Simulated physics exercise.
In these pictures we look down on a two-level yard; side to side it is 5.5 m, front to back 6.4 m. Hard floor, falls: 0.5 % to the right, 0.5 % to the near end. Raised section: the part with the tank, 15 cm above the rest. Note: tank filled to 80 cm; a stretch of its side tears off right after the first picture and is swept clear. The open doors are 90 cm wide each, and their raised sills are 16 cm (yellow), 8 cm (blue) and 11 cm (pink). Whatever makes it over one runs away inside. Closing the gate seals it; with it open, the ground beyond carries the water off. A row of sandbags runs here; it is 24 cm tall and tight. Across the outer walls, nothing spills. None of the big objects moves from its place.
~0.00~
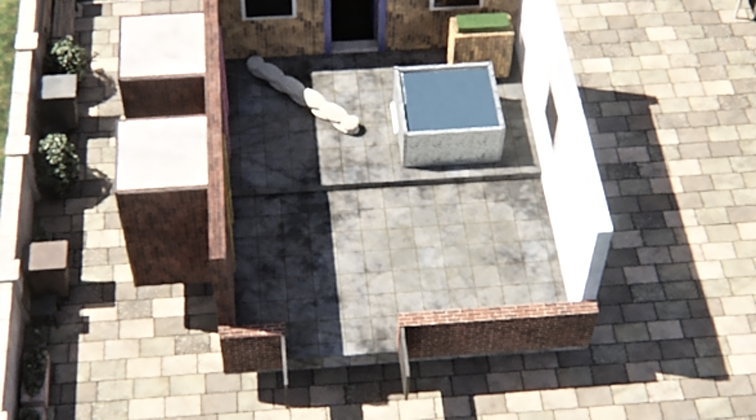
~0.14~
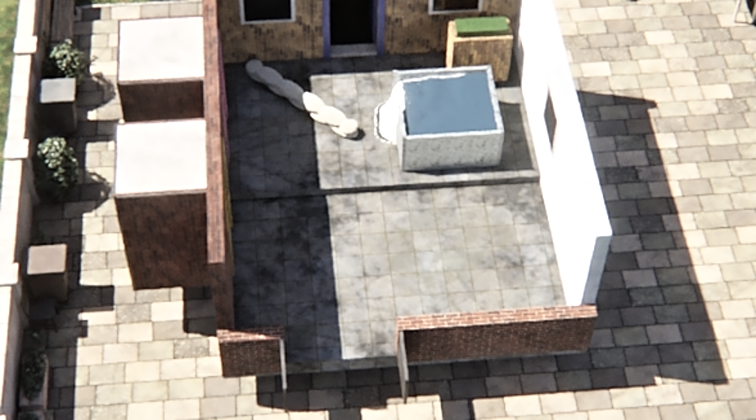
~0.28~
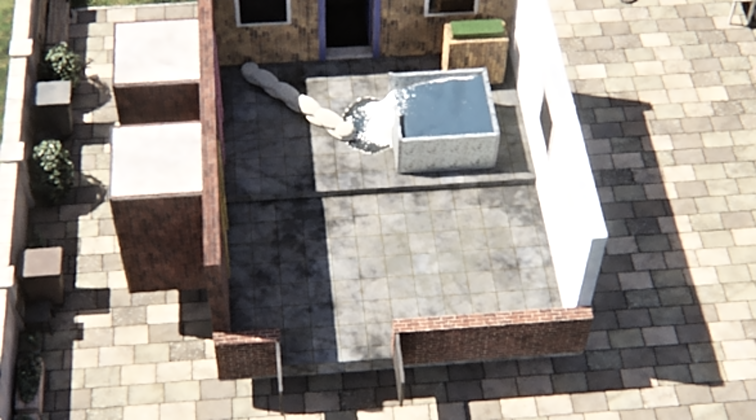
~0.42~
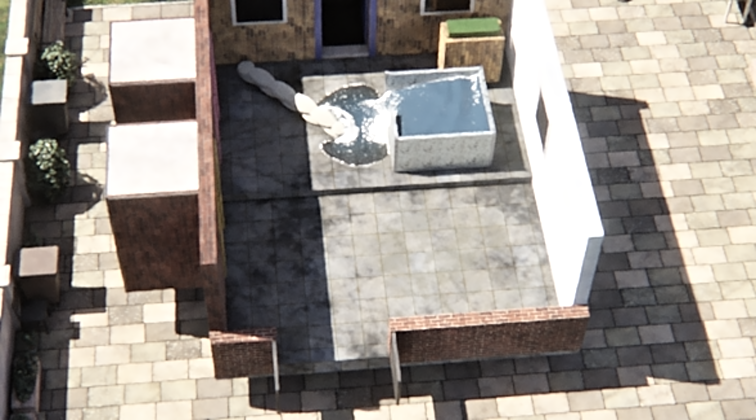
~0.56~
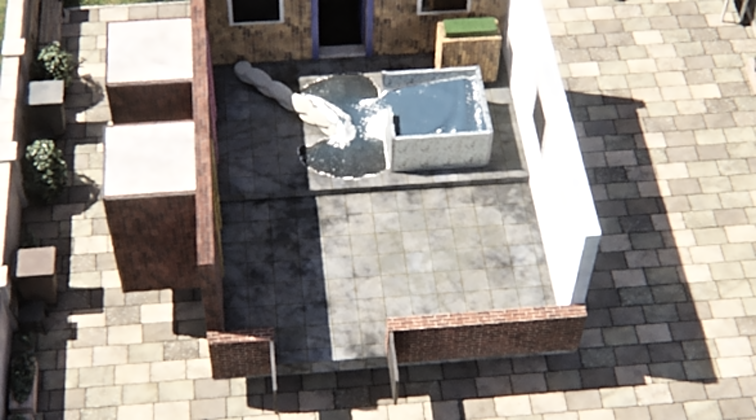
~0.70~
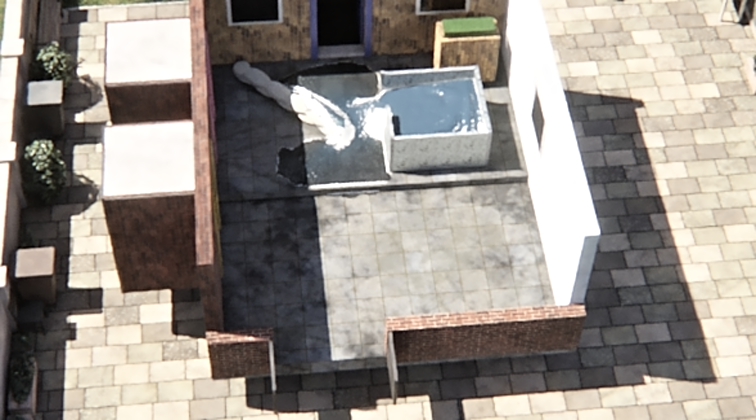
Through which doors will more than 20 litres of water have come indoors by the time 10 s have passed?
The yellow door: 20 litres or less; the blue door: More than 20 litres; the pink door: 20 litres or less.
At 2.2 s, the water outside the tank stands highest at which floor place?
About (261, 72).
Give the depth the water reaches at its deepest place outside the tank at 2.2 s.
I'd put it at close to 42 cm.
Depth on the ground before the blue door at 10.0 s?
Depth: Approx. 9.5 cm.
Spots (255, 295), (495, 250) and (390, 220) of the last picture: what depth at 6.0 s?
4, 0 and 1 cm, respectively.
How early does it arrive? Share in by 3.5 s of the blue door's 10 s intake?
Share: ~ 20 %.
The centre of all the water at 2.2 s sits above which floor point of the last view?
At roughly (358, 129).
After 1.4 s water covers 25 % of the floor and is deepest (49 cm) near (289, 63); yellow door not reached, blue door 11 cm at the sill, 1 L in, pink door not reached.
After 2.2 s water covers 45 % of the floor and is deepest (42 cm) near (261, 72); yellow door 12 cm at the sill, 0 L in, blue door 11 cm at the sill, 11 L in, pink door 18 cm at the sill, 0 L in.
After 3.5 s water covers 50 % of the floor and is deepest (29 cm) near (281, 85); yellow door 9 cm at the sill, 0 L in, blue door 16 cm at the sill, 29 L in, pink door 7 cm at the sill, 7 L in.
After 6.0 s water covers 70 % of the floor and is deepest (18 cm) near (495, 52); yellow door 4 cm at the sill, 0 L in, blue door 14 cm at the sill, 102 L in, pink door 2 cm at the sill, 7 L in.
After 10.0 s water covers 80 % of the floor and is deepest (13 cm) near (495, 52); yellow door 3 cm at the sill, 0 L in, blue door 9 cm at the sill, 136 L in, pink door 1 cm at the sill, 7 L in.
